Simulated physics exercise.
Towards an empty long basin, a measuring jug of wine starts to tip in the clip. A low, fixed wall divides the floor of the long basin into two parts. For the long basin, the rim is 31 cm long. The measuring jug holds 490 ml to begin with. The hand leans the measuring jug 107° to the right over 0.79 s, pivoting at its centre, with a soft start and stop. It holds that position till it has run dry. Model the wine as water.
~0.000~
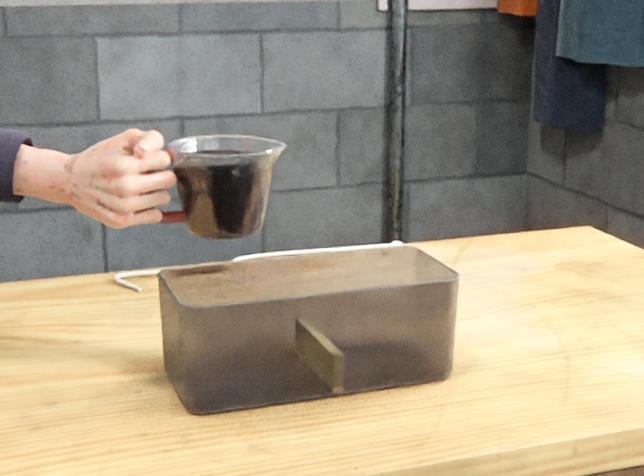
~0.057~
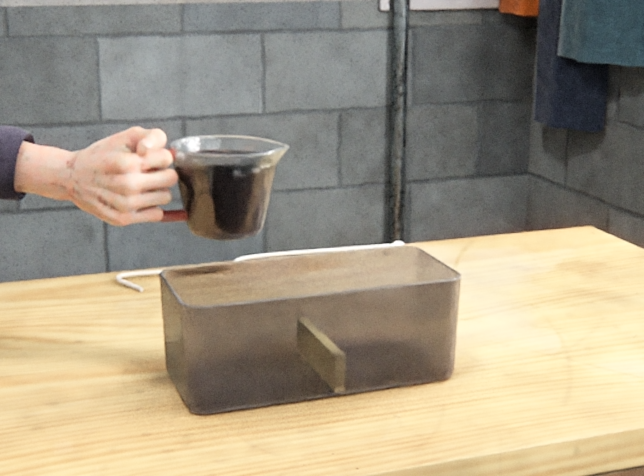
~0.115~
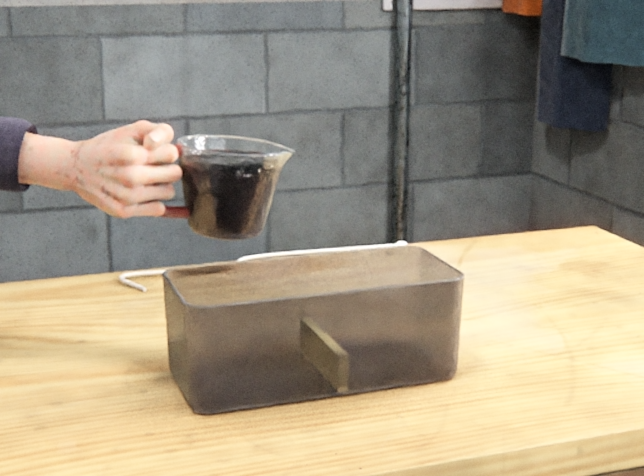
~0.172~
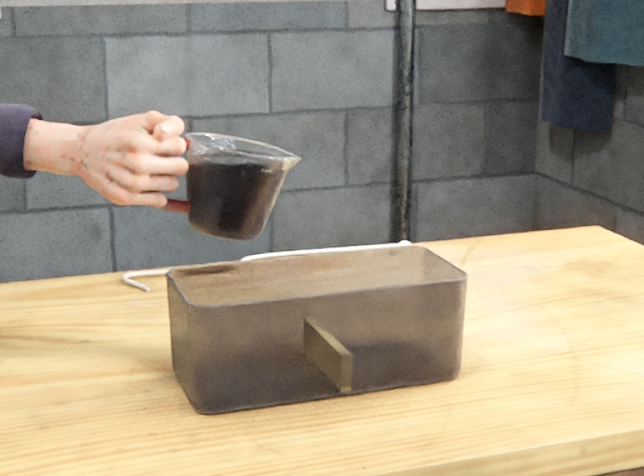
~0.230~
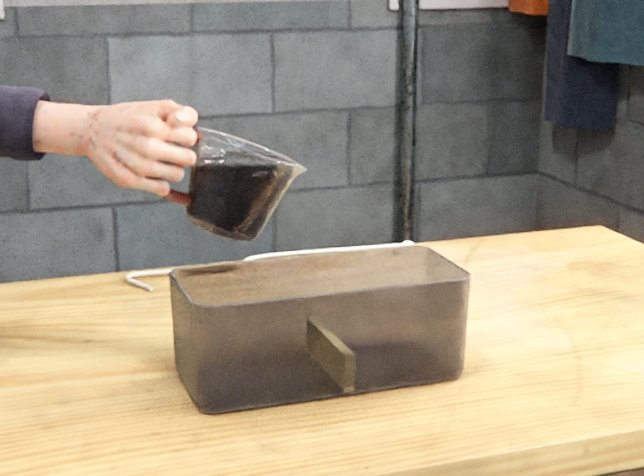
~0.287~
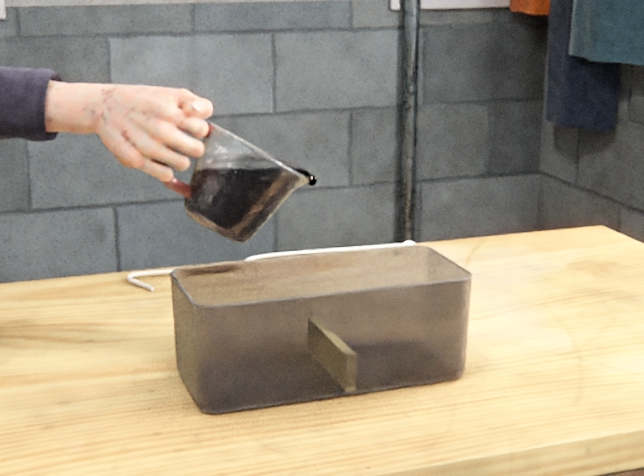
A hand held a clear measuring jug of dark liquid above a long, see-through grey basin on a wooden table, then tilted it steadily to the right until the liquid reached the spout.
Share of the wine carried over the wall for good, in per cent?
Near 59 per cent.
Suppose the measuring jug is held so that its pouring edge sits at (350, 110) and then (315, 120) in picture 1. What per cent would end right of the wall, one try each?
90 and 90 %.
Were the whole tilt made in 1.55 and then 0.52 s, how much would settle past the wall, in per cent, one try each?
Try 1: Approx. 80 %; try 2: Approx. 45 %.
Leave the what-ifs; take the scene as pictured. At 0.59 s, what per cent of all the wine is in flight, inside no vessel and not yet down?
22 %.
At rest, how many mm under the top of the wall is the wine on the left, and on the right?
About 34 mm on the left, about 26 mm on the right.
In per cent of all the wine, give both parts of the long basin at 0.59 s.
5 on the left, 36 on the right, roughly.
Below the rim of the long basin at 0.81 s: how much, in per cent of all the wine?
About 94 %.
Then, 0.59 s in, the tilt is 91° and 37 per cent is still to pour, 5 is left of the wall and 35 right of it.
Then, 0.81 s in, the tilt is 107° and 3 per cent is still to pour, 35 is left of the wall and 59 right of it.
Then, 1.04 s in, the tilt is 107° and 0 per cent is still to pour, 40 is left of the wall and 59 right of it.
Then, 1.29 s in, the tilt is 107° and 0 per cent is still to pour, 40 is left of the wall and 59 right of it.
Finally, 40 per cent lies left of the wall, 59 right of it and 1 outside.
